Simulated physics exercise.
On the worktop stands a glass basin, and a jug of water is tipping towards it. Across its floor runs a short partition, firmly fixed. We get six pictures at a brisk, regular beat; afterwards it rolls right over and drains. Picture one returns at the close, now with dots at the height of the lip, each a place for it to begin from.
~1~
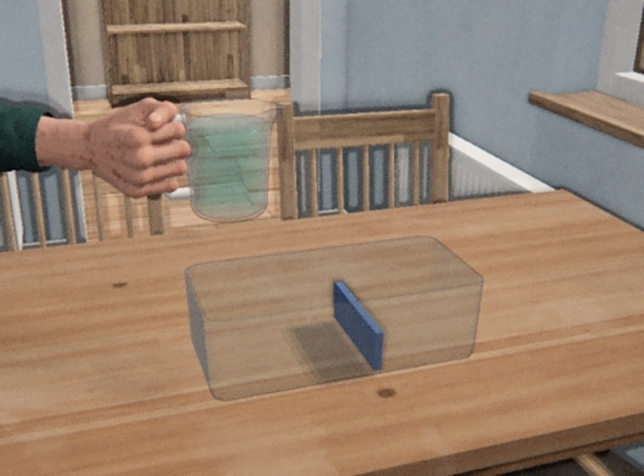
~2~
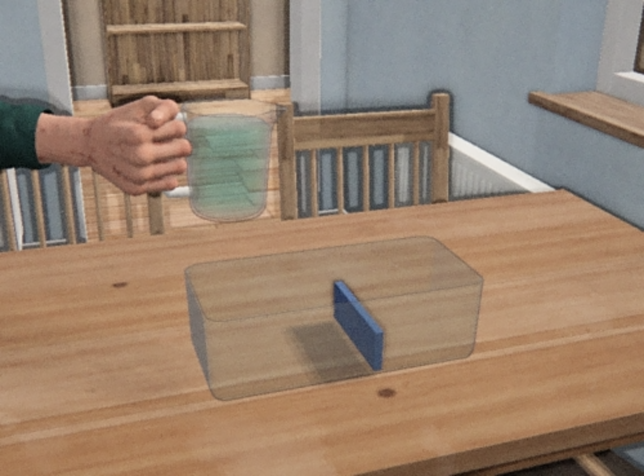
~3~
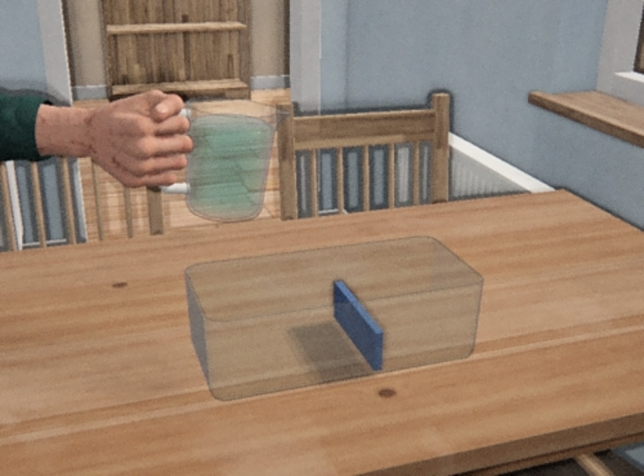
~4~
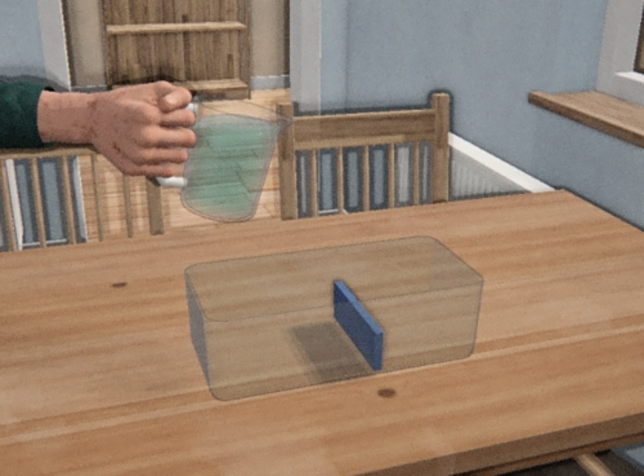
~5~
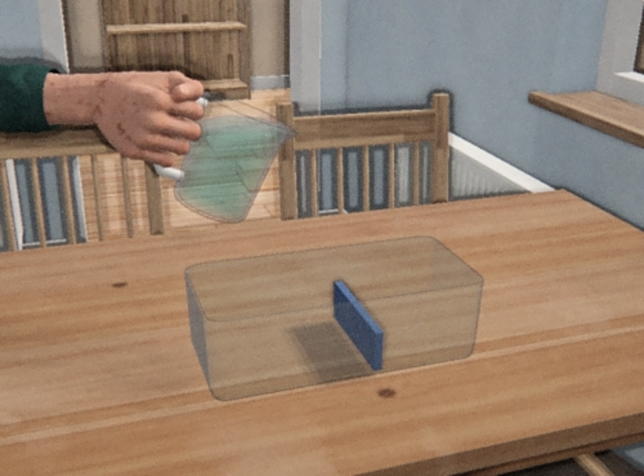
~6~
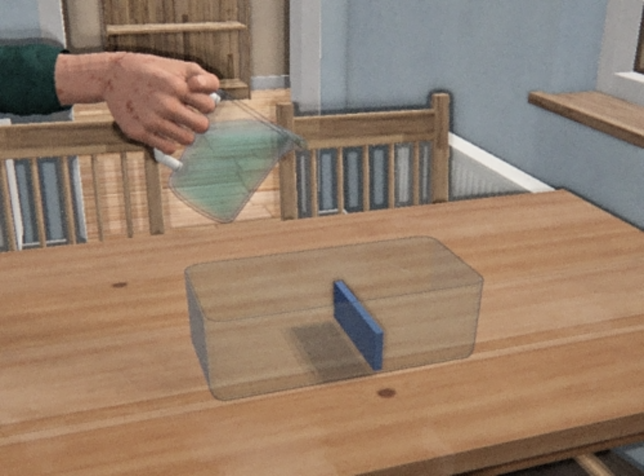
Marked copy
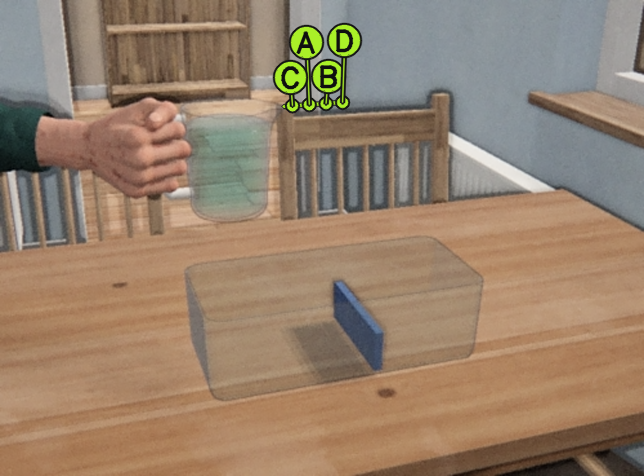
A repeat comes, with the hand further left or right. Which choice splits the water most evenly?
Use place A.
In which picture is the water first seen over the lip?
In picture 6.
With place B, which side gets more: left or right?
The right side.
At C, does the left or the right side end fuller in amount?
More ends on the left.
On the marked copy, A at (309, 104); B at (326, 103); C at (292, 105); D at (342, 102).
Choosing A, about 53 % ends left of the wall and 45 % right of it.
Choosing B, about 20 % ends left of the wall and 78 % right of it.
Choosing C, about 78 % ends left of the wall and 15 % right of it; 7 % is lost outside.
Choosing D, about 5 % ends left of the wall and 90 % right of it; 4 % is lost outside.
